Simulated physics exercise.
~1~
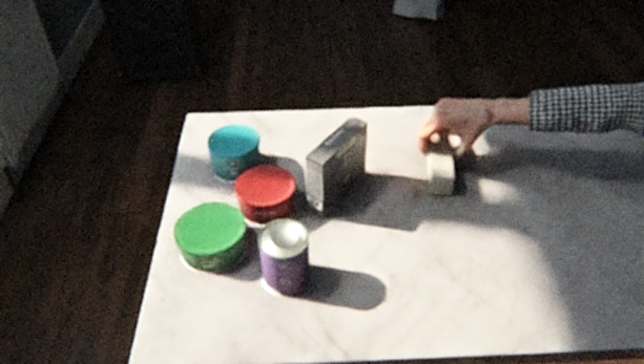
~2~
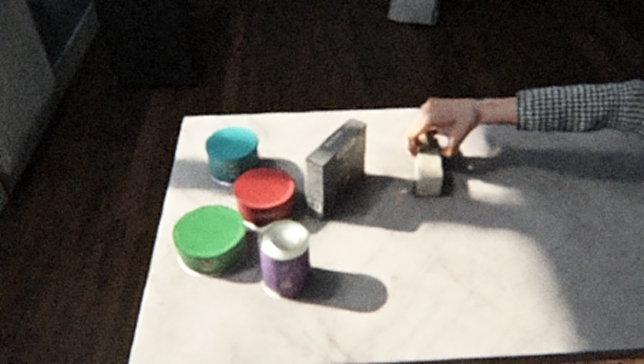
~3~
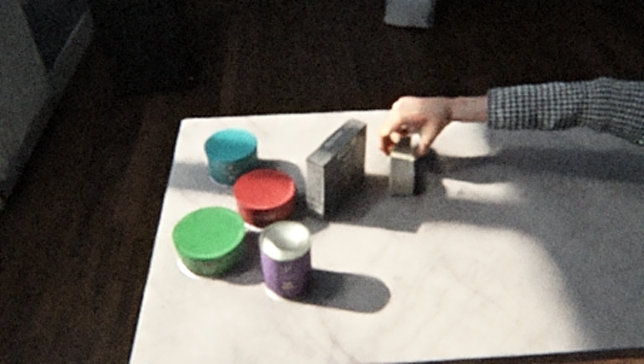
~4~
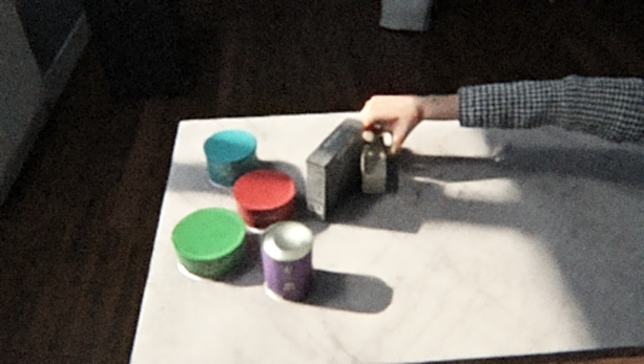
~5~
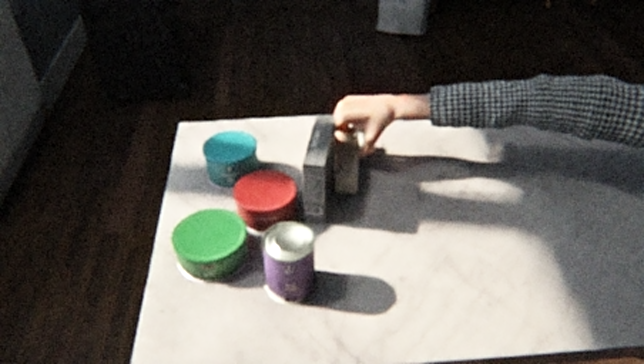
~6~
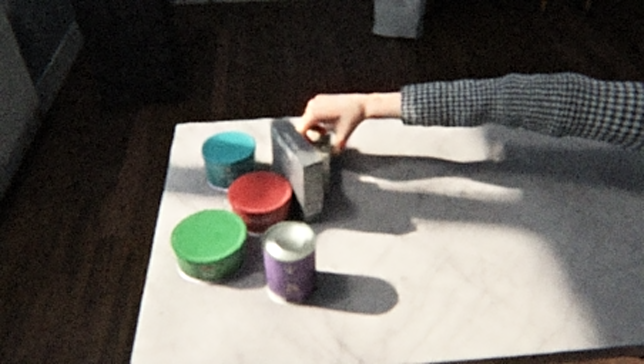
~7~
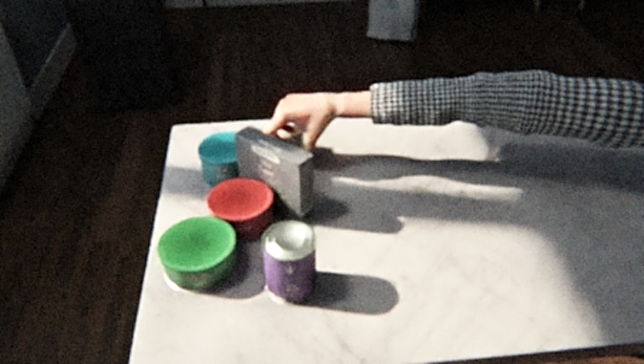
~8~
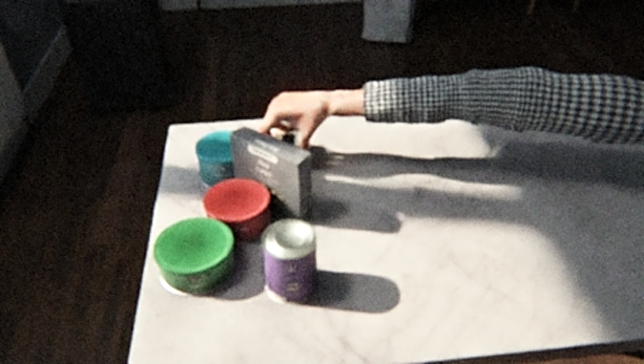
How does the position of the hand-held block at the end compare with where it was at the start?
At the start the block stands out in the open, well to the right of the grey packet. By the end it is much farther left, tucked behind the packet with the hand still on it.
